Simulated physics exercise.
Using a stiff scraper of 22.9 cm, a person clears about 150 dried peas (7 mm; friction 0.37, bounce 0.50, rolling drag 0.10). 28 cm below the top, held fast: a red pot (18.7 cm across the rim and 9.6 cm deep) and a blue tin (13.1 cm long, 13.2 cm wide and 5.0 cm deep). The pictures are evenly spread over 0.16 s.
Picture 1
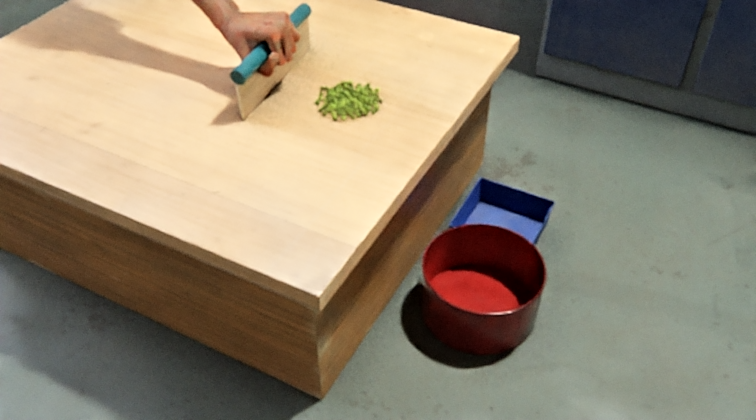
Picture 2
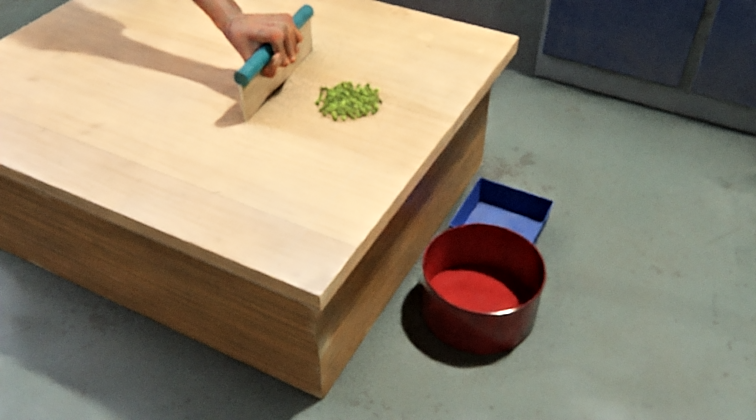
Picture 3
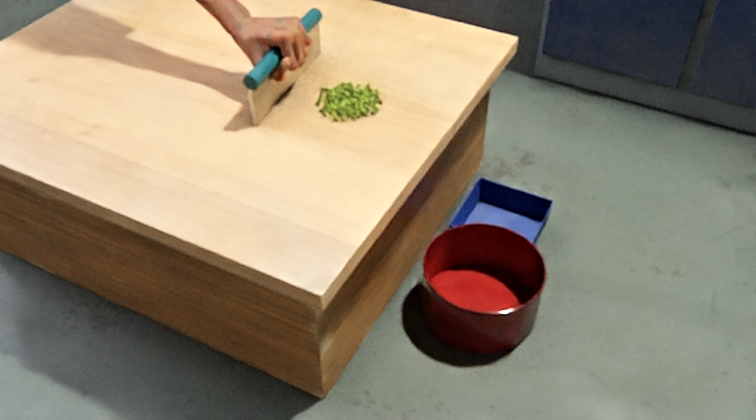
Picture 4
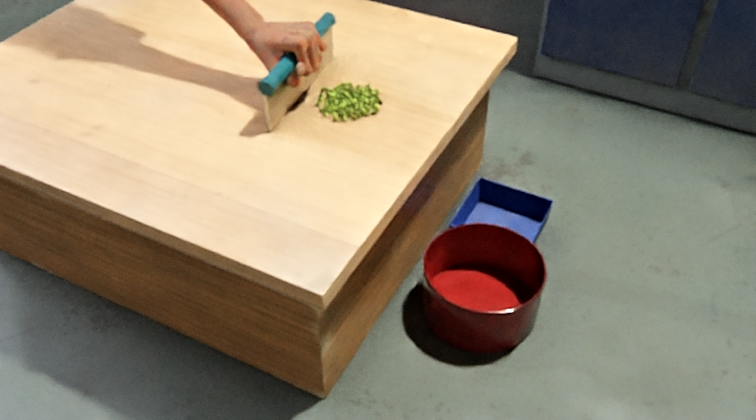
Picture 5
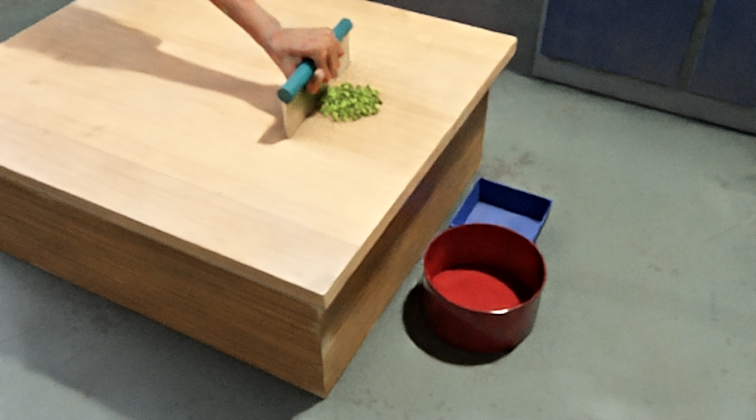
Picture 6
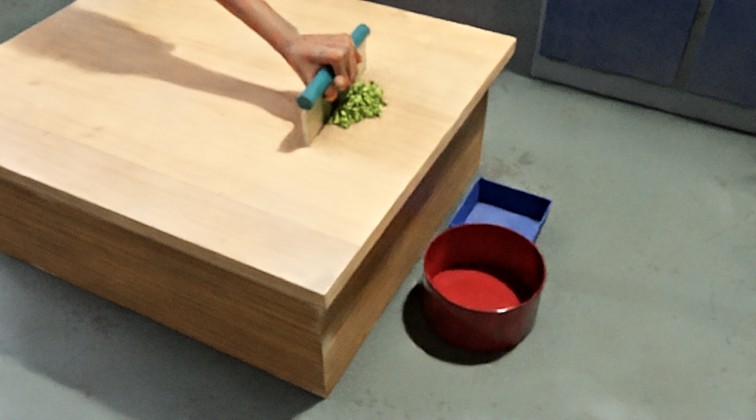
A hand holding a scraper with a teal handle slid it rightward across a wooden block and began pushing a small pile of green pieces, while a red pot and blue tin sat below.
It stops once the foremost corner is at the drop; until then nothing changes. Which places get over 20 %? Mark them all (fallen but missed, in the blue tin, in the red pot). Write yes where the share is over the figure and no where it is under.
Missed: Yes; blue tin: No; red pot: Yes.
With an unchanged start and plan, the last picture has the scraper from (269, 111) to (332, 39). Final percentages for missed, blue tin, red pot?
At rest, missed comes to 5, the blue tin to 10, and the red pot to 65.
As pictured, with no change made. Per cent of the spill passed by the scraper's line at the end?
0 %.
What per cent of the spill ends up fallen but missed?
Estimate: Close to 45 per cent.
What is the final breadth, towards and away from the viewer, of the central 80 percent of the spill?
Estimated width: Near 38 cm.
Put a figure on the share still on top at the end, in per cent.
Roughly 0 percent.
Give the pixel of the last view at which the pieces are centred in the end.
Somewhere near pixel (532, 296).
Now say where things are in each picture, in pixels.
The first picture shows scraper from (239, 90) to (306, 21); moved 0.0 cm; pieces shifted so far, 0; middle of the spill at (350, 99); red pot at (484, 266); blue tin at (503, 213).
The second picture shows scraper from (242, 92) to (309, 22); moved 0.5 cm; pieces shifted so far, 0; middle of the spill at (350, 100).
The third picture shows scraper from (252, 95) to (317, 26); moved 2.2 cm; pieces shifted so far, 0; middle of the spill at (350, 100).
The fourth picture shows scraper from (267, 101) to (330, 30); moved 4.8 cm; pieces shifted so far, 0; middle of the spill at (350, 100).
The fifth picture shows scraper from (286, 108) to (347, 36); moved 8.2 cm; pieces shifted so far, 3; middle of the spill at (351, 101).
The sixth picture shows scraper from (305, 115) to (364, 42); moved 11.5 cm; pieces shifted so far, 148; middle of the spill at (358, 100); red pot at (485, 265); blue tin at (502, 212).
Then, 0.15 s after the last picture, scraper 26 cm from its start, spill 21 cm wide; still on top 100 %.
Then, 0.29 s after the last picture, scraper 28 cm from its start, spill 29 cm wide; off the edge, not caught 100 %.
Then, 0.42 s after the last picture, scraper 28 cm from its start, spill 36 cm wide; red pot 45 %, blue tin 10 %, off the edge, not caught 45 %.
In the end, red pot 45 %, blue tin 10 %, fallen but missed 45 %, still on top 0 %.
